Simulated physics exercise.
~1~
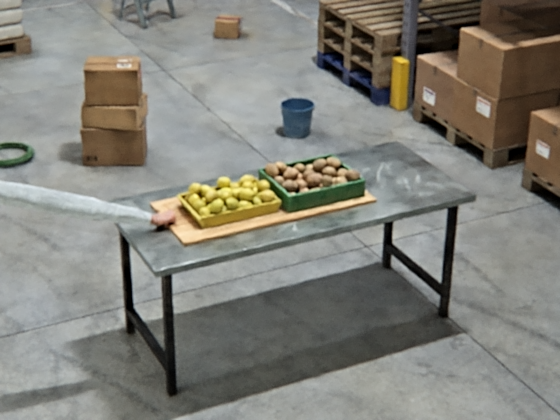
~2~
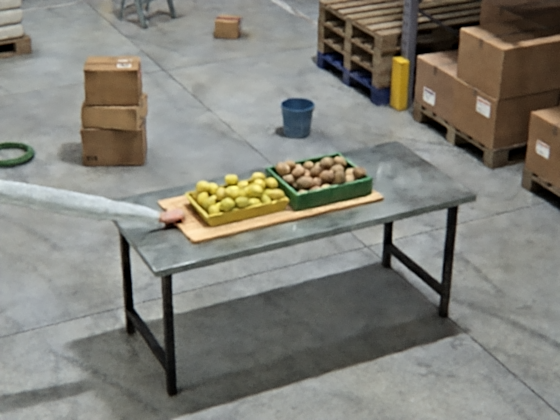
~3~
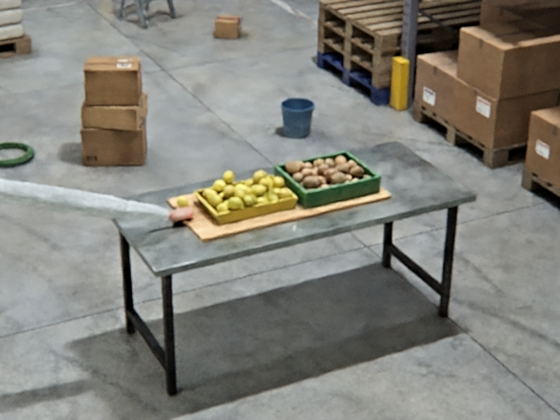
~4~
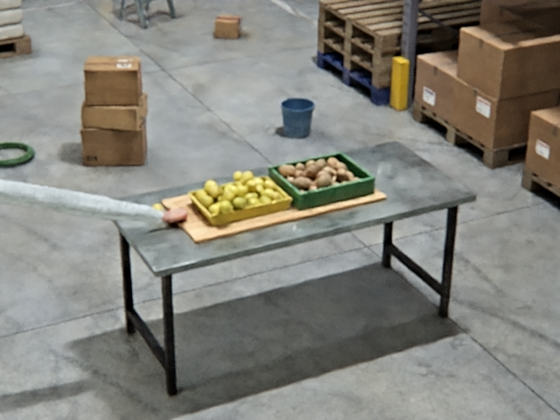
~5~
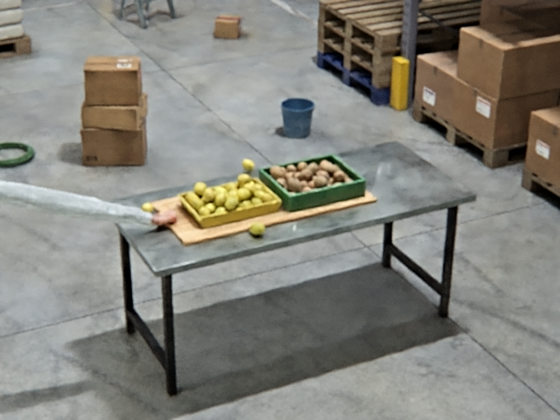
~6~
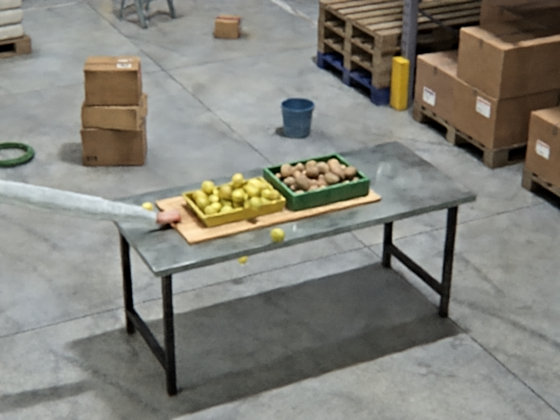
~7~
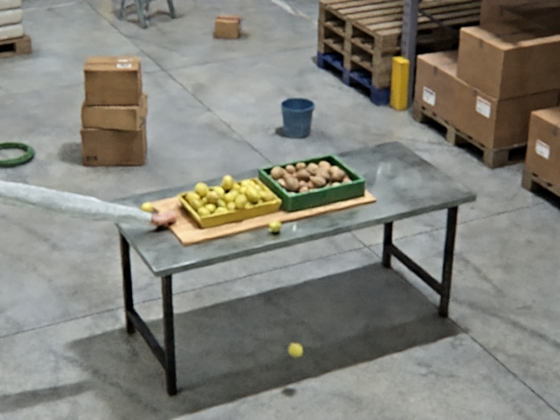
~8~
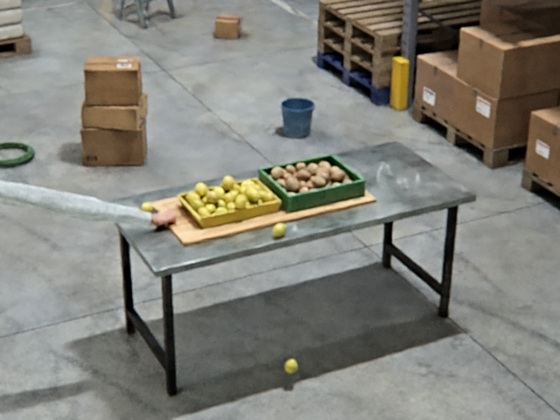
At the start, a covered arm reaches in from the left and holds a wooden board on a metal table, with a yellow crate of yellow-green fruit and a green crate of potatoes on it. The hand pushes the board a short way right, then draws it back left. As it returns, a fruit spills in front of the yellow crate, and another rests near the hand. The board shifts slightly again while one fruit drops off the table's front edge. Finally, the board rests, the potatoes remain in their crate, and a yellow fruit lies on the floor.
